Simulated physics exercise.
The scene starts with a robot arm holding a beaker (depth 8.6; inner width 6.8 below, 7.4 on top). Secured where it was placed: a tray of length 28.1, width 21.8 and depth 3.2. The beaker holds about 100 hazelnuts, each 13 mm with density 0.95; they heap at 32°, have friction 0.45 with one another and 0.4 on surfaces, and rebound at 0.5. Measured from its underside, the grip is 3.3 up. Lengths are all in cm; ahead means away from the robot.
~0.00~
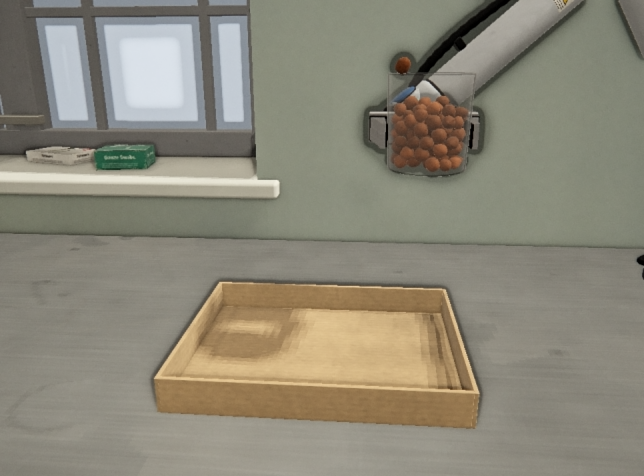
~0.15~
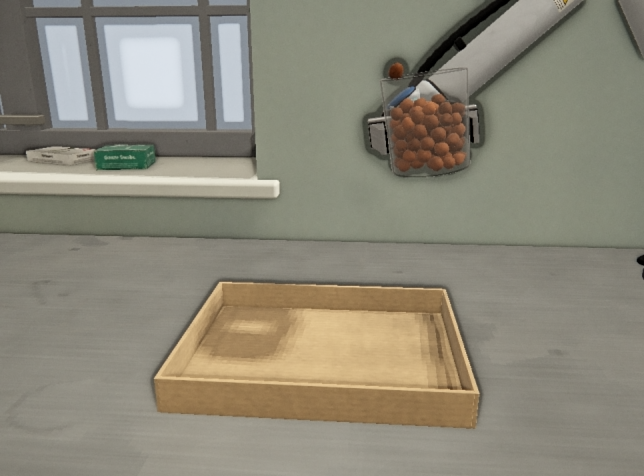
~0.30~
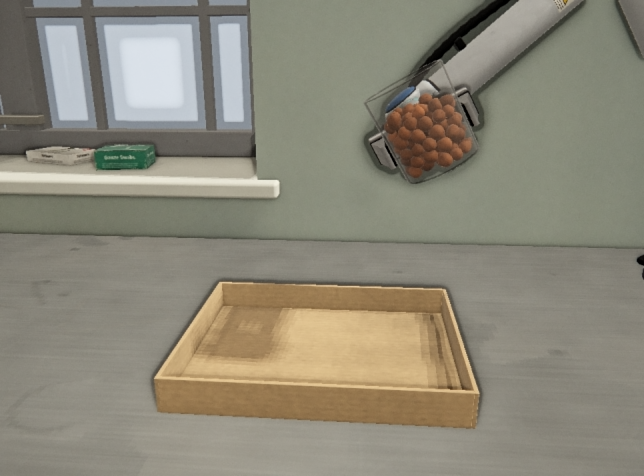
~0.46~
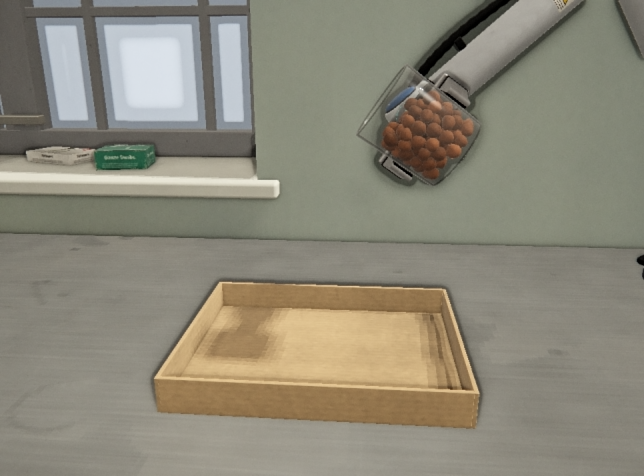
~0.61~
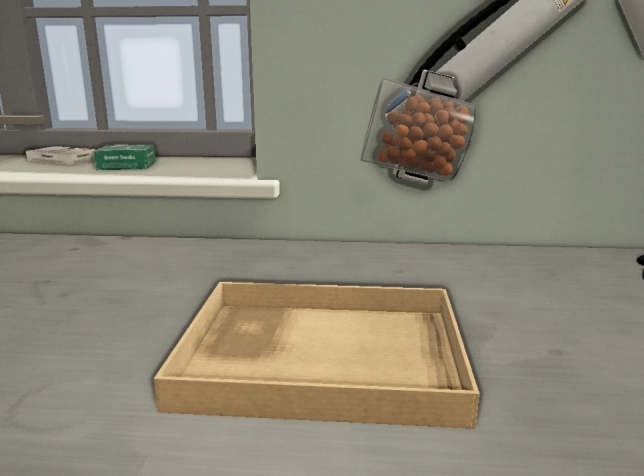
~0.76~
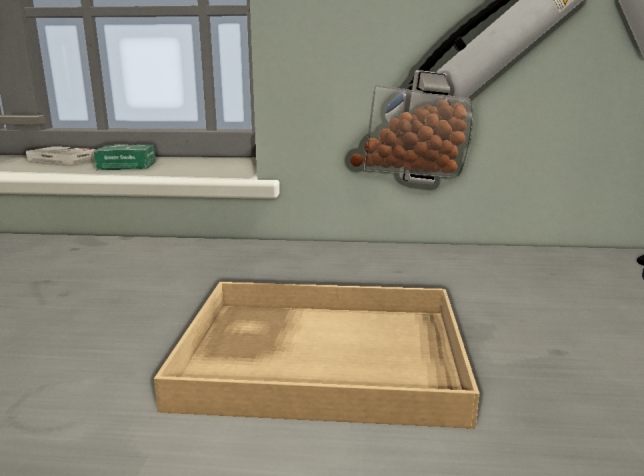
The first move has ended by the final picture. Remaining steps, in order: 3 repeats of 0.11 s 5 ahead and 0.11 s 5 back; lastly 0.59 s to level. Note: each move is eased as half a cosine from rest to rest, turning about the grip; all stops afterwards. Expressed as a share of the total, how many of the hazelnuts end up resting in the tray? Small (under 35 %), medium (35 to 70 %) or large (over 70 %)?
Large.
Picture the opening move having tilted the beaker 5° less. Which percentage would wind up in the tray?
It would be near 75 per cent.
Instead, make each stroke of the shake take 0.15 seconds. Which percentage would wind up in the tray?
That would give around 85 per cent.
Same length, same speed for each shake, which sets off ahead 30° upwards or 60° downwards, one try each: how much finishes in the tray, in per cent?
It comes to around 90 per cent on the first try and around 40 per cent on the second.
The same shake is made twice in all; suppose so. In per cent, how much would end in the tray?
In that case some 85 per cent.
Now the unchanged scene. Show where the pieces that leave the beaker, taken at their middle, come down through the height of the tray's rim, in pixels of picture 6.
Centre: About (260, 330).
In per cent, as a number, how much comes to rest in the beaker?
Roughly 5 in a hundred.
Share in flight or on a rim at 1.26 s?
Some 18 percent.
By 1.26 s, tilted 84° forward, highest piece 22 above the table; 68 in the tray, 9 in the beaker, 7 on the table or floor, 18 in flight or on a rim.
By 1.76 s, tilted 32° forward, highest piece 22 above the table; 88 in the tray, 10 on the table or floor, 4 in the beaker.
By 2.21 s, level, highest piece 23 above the table; 88 in the tray, 10 on the table or floor, 4 in the beaker.
By 3.26 s, level, highest piece 23 above the table; 88 in the tray, 10 on the table or floor, 4 in the beaker.
Final count, 88 in the tray, 10 on the table or floor, 4 in the beaker. That is 86 % in the tray.
